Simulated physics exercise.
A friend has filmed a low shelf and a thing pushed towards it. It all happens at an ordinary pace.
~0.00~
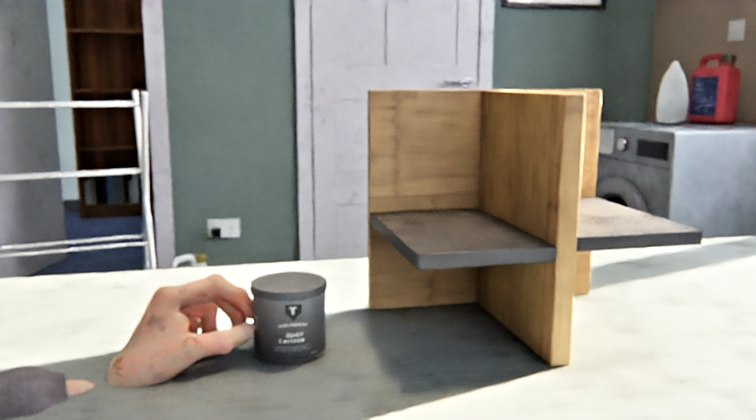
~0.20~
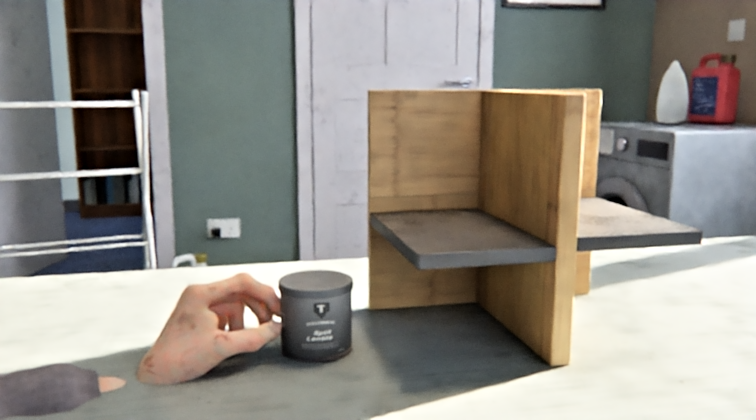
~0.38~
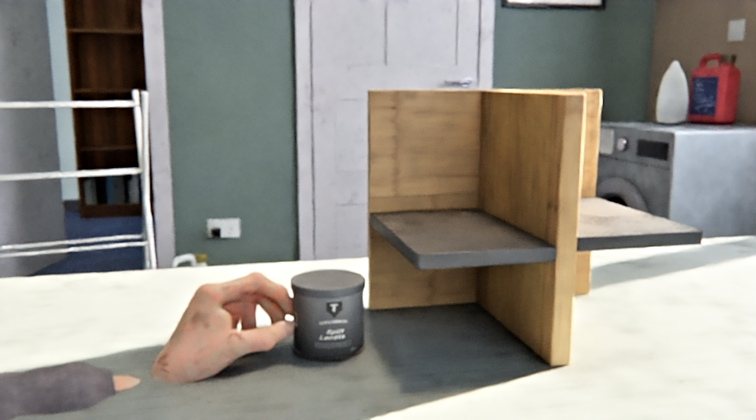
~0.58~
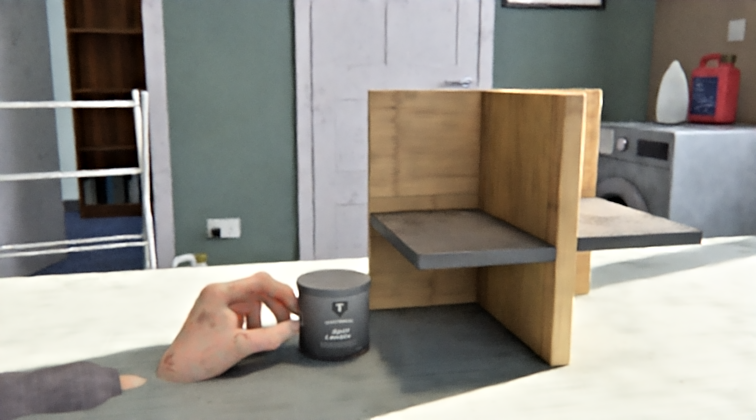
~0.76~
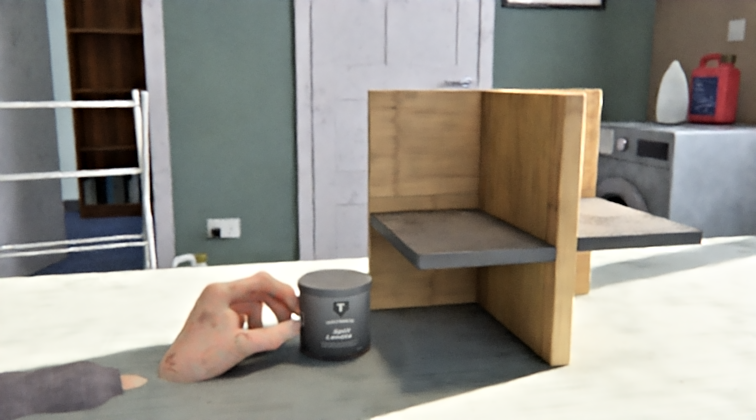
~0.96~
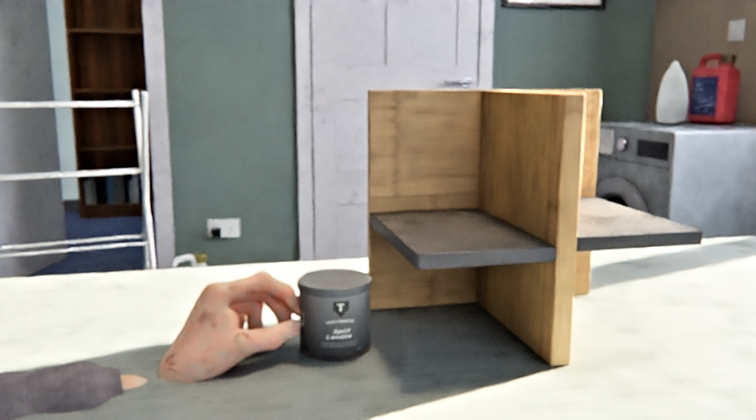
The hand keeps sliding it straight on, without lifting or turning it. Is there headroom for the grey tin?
The grey tin clears the shelf.
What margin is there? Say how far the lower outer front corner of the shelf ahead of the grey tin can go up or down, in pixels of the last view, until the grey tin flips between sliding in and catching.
Roughly 32 pixels down.
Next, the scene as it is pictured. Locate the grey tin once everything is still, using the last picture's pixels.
Roughly at (435, 306).
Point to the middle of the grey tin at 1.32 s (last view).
Around (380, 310).
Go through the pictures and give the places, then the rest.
In the first picture, hand sliding it forward; grey tin (289, 316); shelf (520, 214).
In the second picture, hand sliding it forward; grey tin (317, 314); shelf (520, 214).
In the third picture, hand sliding it forward; grey tin (329, 314); shelf (520, 214).
In the fourth picture, hand sliding it forward; grey tin (333, 313); shelf (520, 214).
In the fifth picture, hand sliding it forward; grey tin (334, 313); shelf (520, 214).
In the sixth picture, hand sliding it forward; grey tin (334, 313); shelf (520, 214).
After 1.32 s, grey tin part of the way in near (379, 310).
In the end (2.2 s), the grey tin goes under, near (435, 306).
